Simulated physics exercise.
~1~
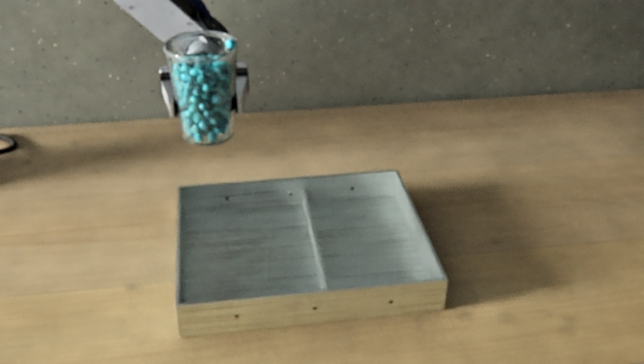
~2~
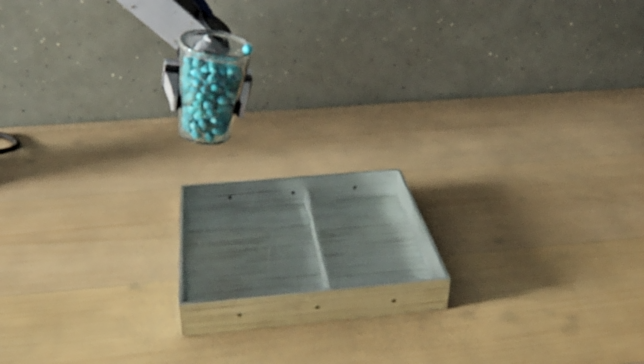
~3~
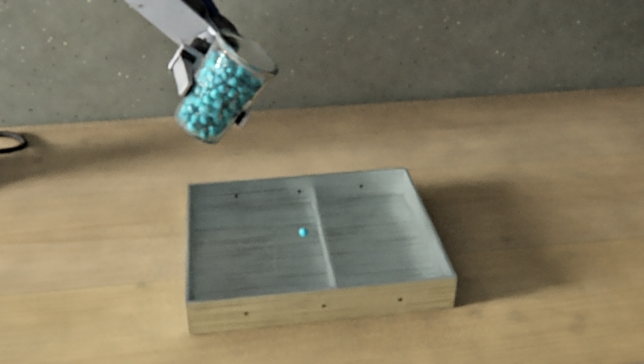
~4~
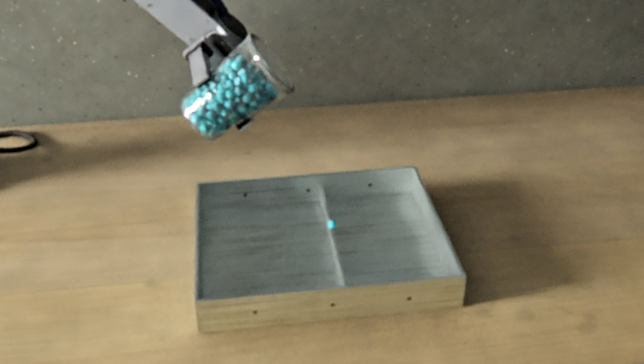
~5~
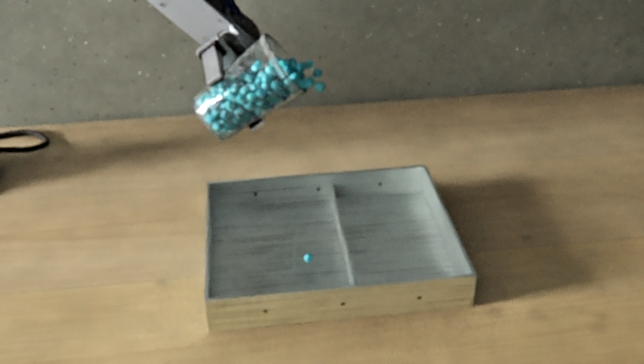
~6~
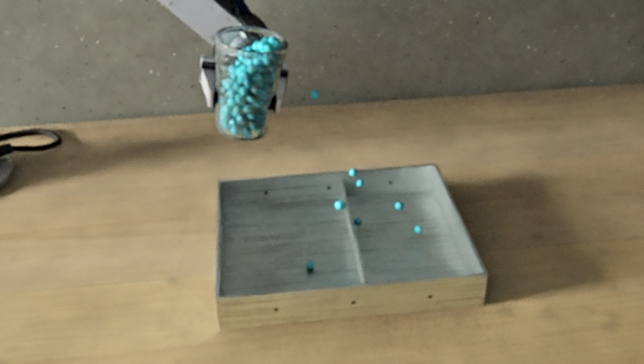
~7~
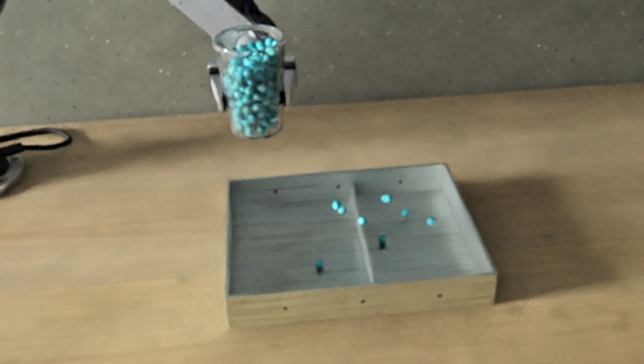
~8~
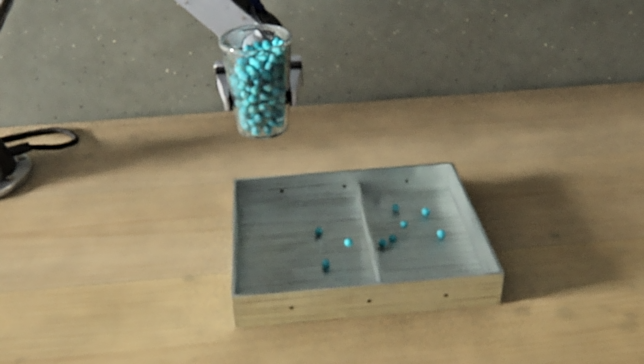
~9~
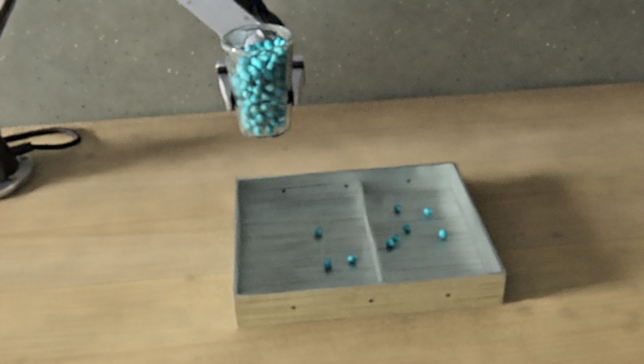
We see a robot arm holding a clear beaker full of teal beads above a divided tray on a wooden table. It tips the beaker, spilling a few beads into both sections, then turns it upright again, still nearly full, as the scattered beads settle.
